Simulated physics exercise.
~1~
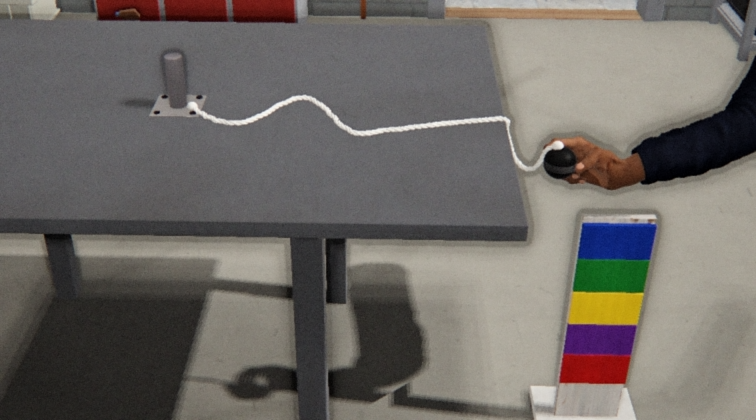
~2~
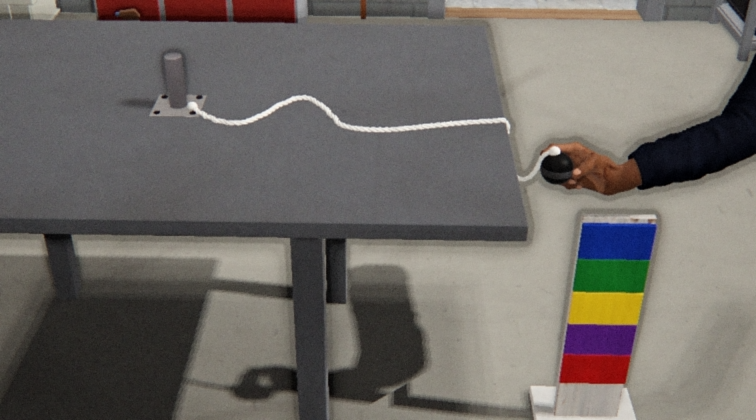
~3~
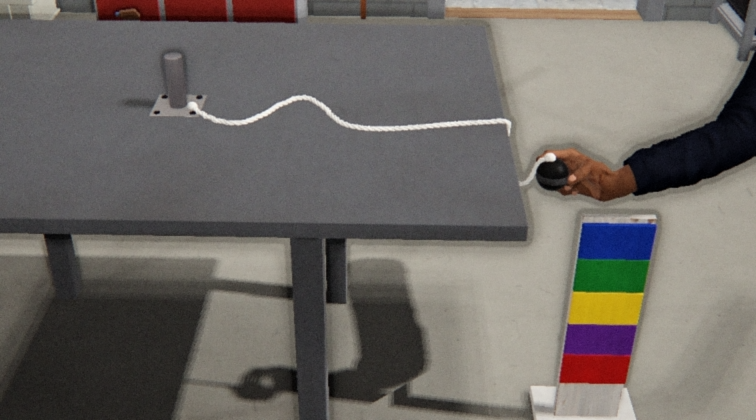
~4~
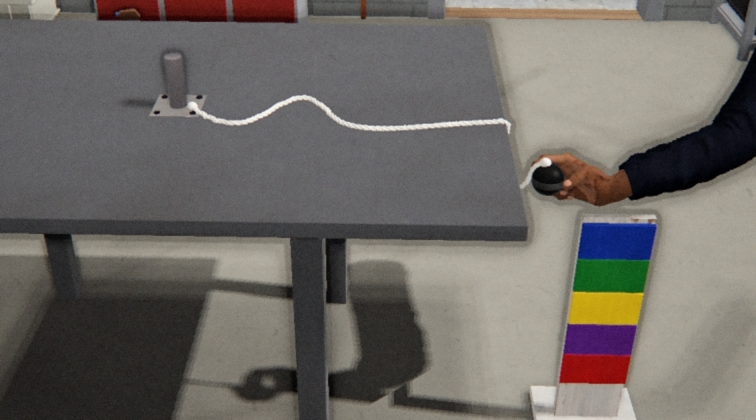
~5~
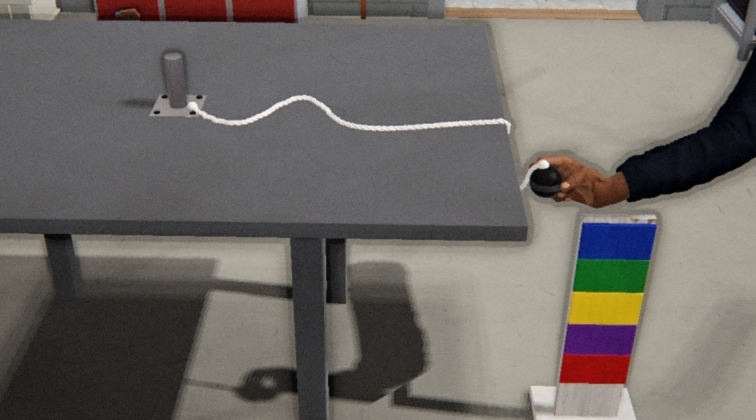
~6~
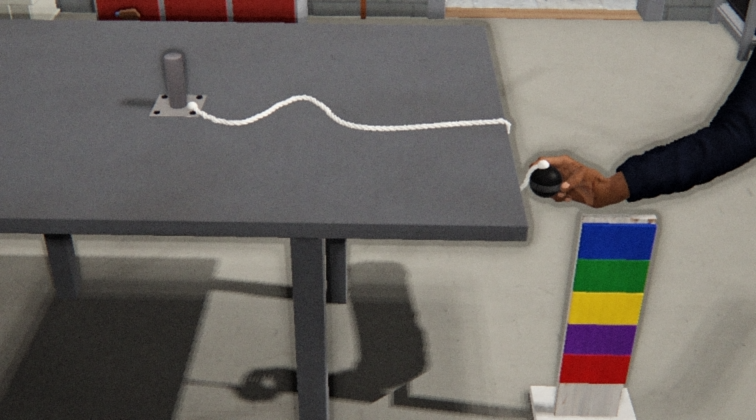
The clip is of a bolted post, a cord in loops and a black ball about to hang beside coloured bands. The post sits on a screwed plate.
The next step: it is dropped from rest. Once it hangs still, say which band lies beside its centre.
It is the yellow band.
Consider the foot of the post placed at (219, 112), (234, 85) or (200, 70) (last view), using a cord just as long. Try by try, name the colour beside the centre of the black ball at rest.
First try: Purple; second try: Purple; third try: Yellow.
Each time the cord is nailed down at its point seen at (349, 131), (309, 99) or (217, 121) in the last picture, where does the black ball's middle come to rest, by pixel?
About (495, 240), (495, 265) and (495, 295).
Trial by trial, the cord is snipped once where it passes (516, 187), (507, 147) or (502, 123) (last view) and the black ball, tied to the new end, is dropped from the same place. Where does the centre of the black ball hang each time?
(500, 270), (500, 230), (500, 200).
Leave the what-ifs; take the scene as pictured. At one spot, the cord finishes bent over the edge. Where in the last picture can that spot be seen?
That spot is near (433, 126).
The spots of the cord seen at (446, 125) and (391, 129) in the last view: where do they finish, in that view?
Near (506, 140) and (467, 120).
A little later, ball near (508, 289); level with yellow.
Next, ball near (482, 300); level with yellow.
When it is over, ball near (493, 303); level with yellow. Its middle rests at the yellow band.
